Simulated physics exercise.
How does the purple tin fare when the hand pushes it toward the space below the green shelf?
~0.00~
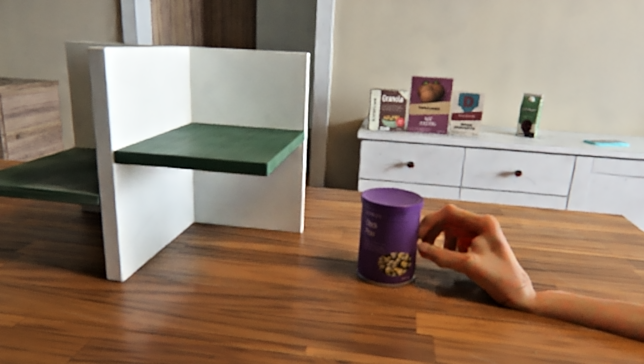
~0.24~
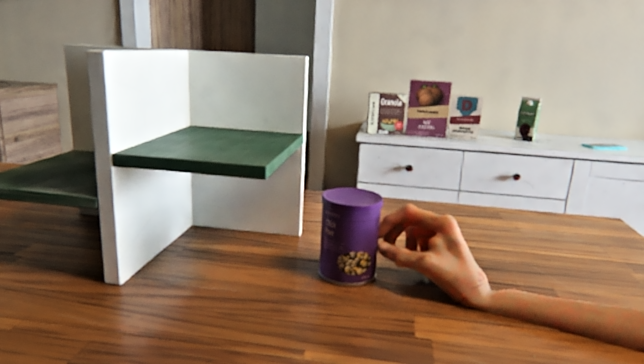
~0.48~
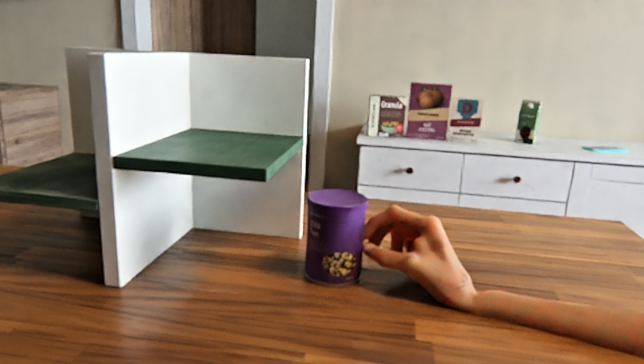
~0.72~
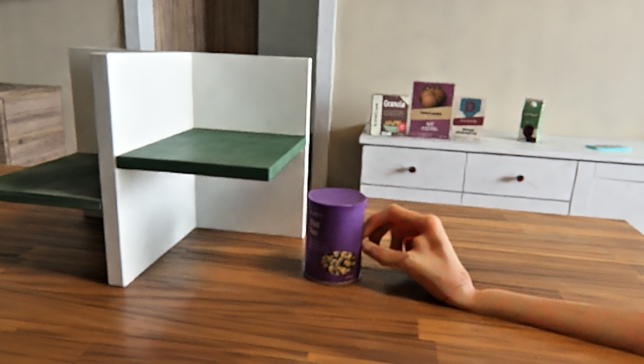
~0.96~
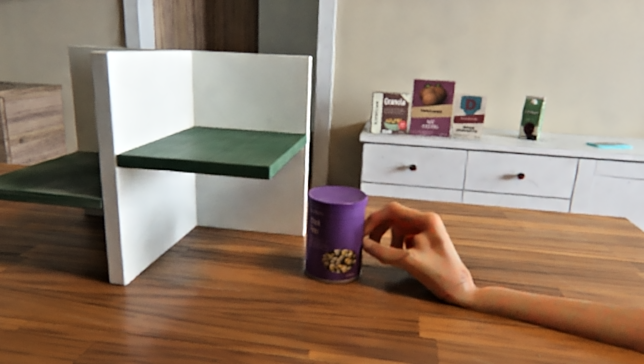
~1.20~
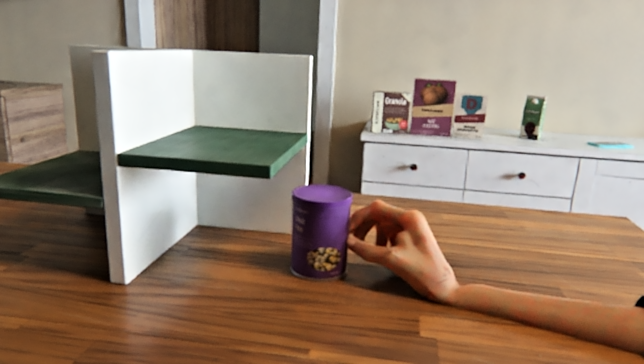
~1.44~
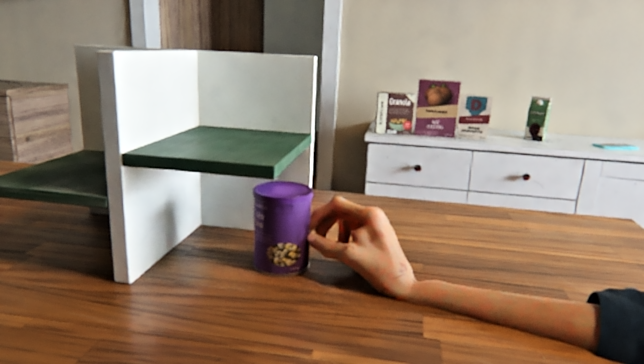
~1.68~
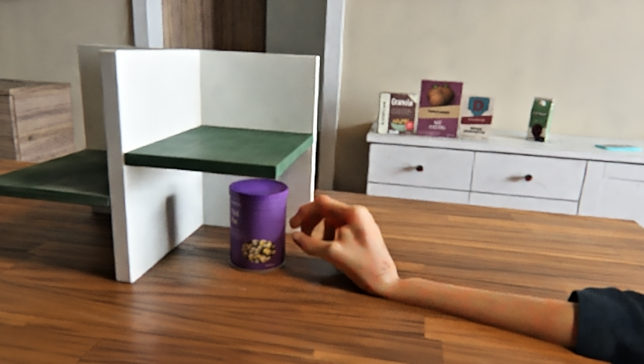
The purple tin clears the shelf and slides in underneath it, still standing upright.
